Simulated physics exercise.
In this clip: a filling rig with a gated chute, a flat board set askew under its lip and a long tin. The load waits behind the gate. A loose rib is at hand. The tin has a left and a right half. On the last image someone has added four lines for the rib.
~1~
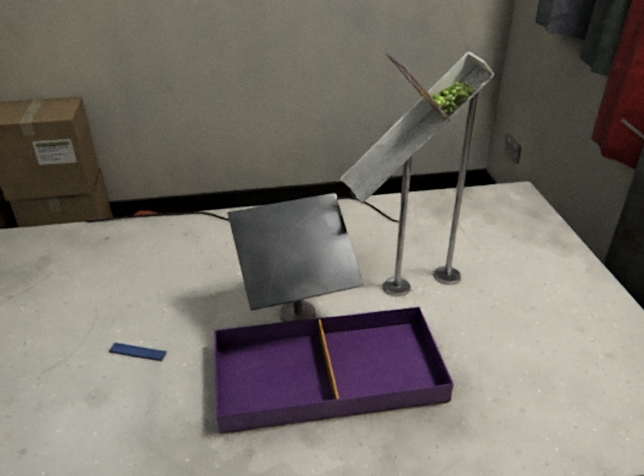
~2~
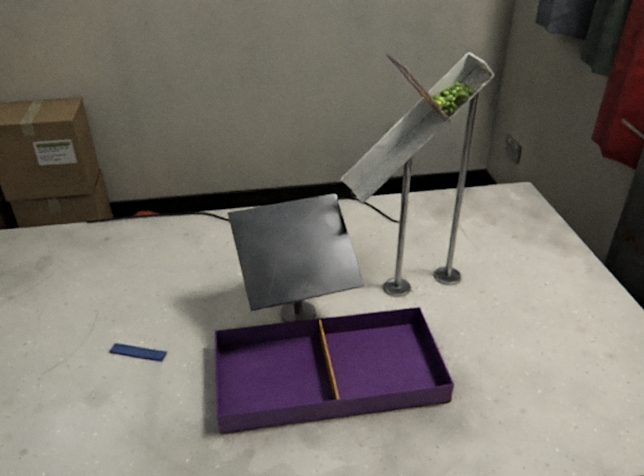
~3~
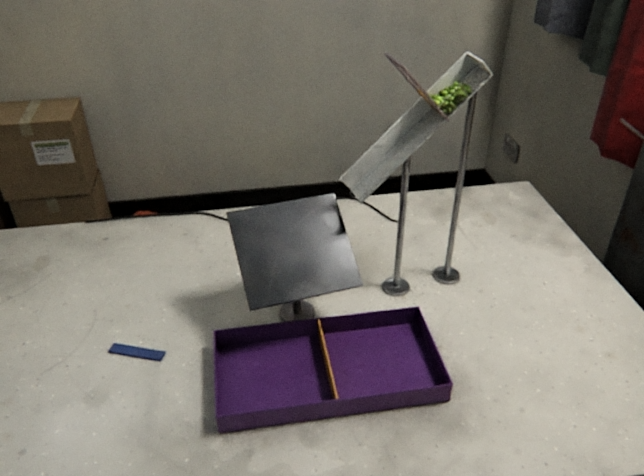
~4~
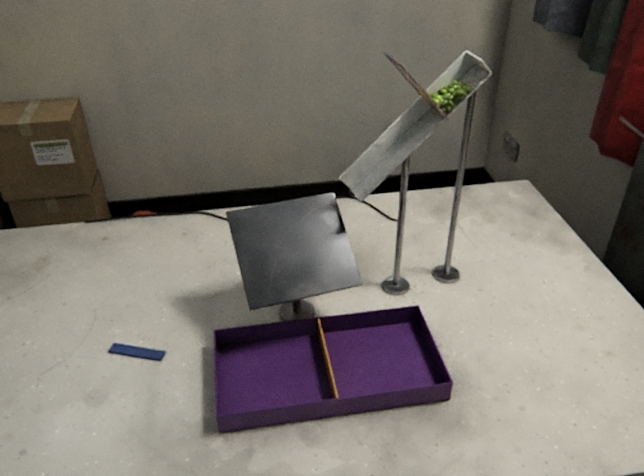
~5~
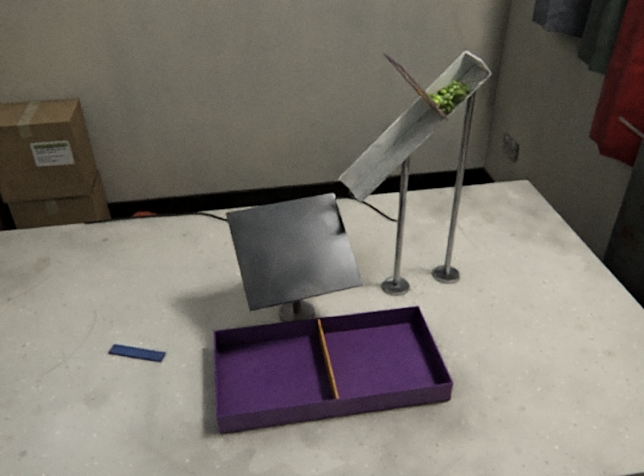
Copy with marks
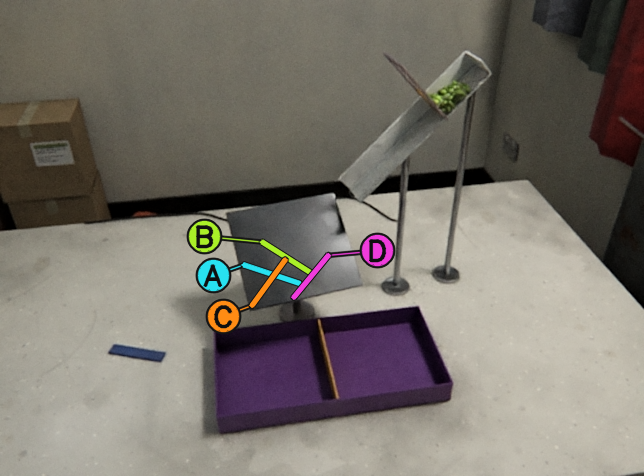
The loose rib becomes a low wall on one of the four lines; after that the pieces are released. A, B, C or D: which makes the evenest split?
A beats the others.
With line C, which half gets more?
The left half.
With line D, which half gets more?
Left.
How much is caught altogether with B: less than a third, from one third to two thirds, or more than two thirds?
Line B gives more than two thirds.
On the marked copy, line A from (244, 264) to (299, 283); line B from (262, 242) to (310, 272); line C from (285, 259) to (252, 305); line D from (328, 255) to (293, 297).
With A, of what is caught, roughly half in the left half, roughly half in the right.
With B, of what is caught, roughly a quarter in the left half, the larger part in the right.
With C, of what is caught, the larger part in the left half, about a tenth in the right.
With D, of what is caught, almost all in the left half, about a tenth in the right.
